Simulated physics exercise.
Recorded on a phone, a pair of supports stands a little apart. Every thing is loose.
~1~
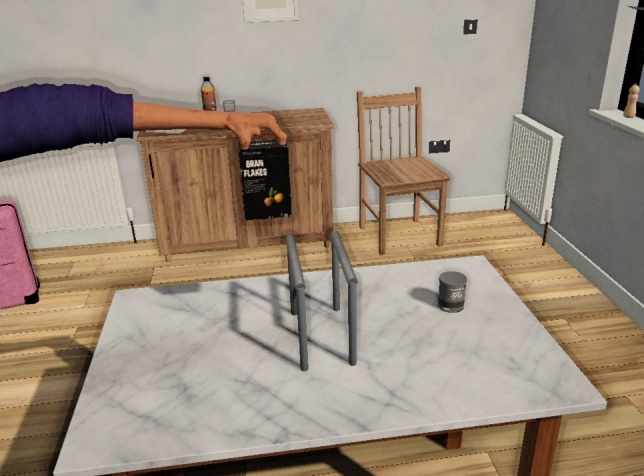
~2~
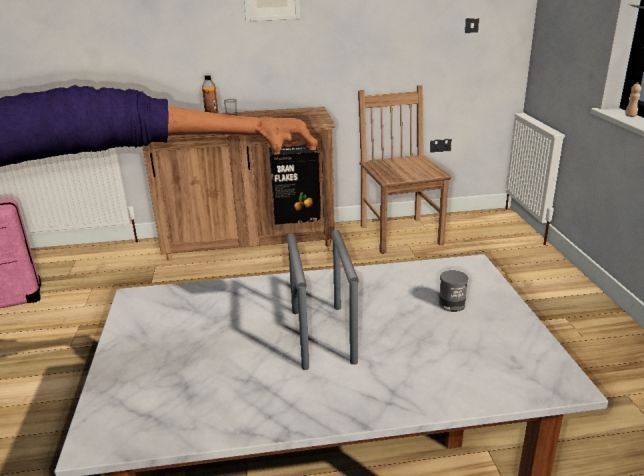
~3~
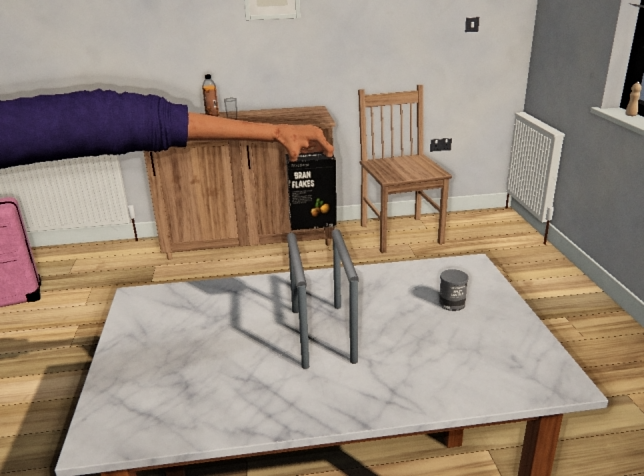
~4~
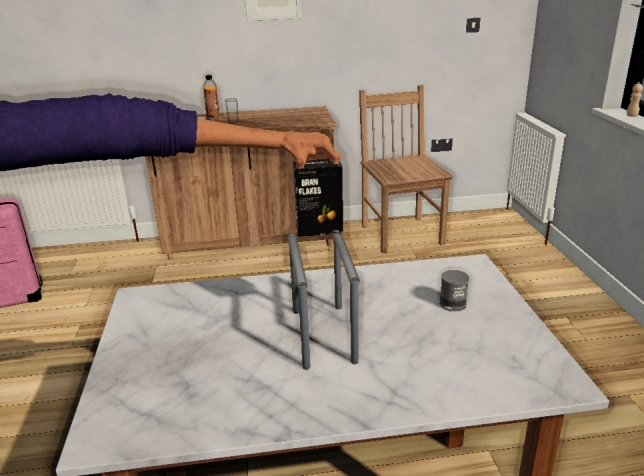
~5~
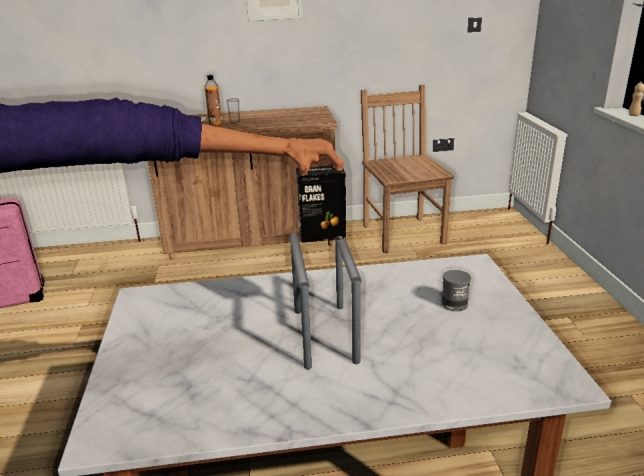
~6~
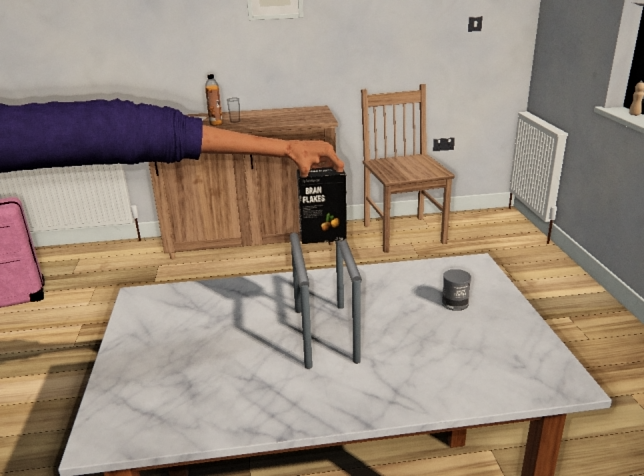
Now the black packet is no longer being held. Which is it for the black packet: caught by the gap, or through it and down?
The black packet is caught by the gap.
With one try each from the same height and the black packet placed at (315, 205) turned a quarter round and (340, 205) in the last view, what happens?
In the first case it falls clear through; in the second it gets held up.
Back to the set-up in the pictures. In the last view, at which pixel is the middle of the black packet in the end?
It ends up near (313, 237).
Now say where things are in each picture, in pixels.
In the first picture, on its way; black packet (266, 180); grey tin (452, 292).
In the second picture, on its way; black packet (295, 185); grey tin (453, 291).
In the third picture, on its way; black packet (312, 191); grey tin (453, 290).
In the fourth picture, on its way; black packet (319, 198); grey tin (454, 291).
In the fifth picture, held still over the gap; black packet (322, 204); grey tin (456, 290).
In the sixth picture, held still over the gap; black packet (322, 206); grey tin (456, 290).
Then, 0.20 s after the last picture, black packet tipped 7° from how it was near (320, 221).
Then, 0.30 s after the last picture, black packet tipped 35° from how it was near (313, 234).
Then, 0.40 s after the last picture, black packet tipped 68° from how it was near (313, 236).
At rest, tipped over on the stand or table, black packet; grey tin in place. Seen from the same camera at the end, black packet near (313, 237). The packet lodges.
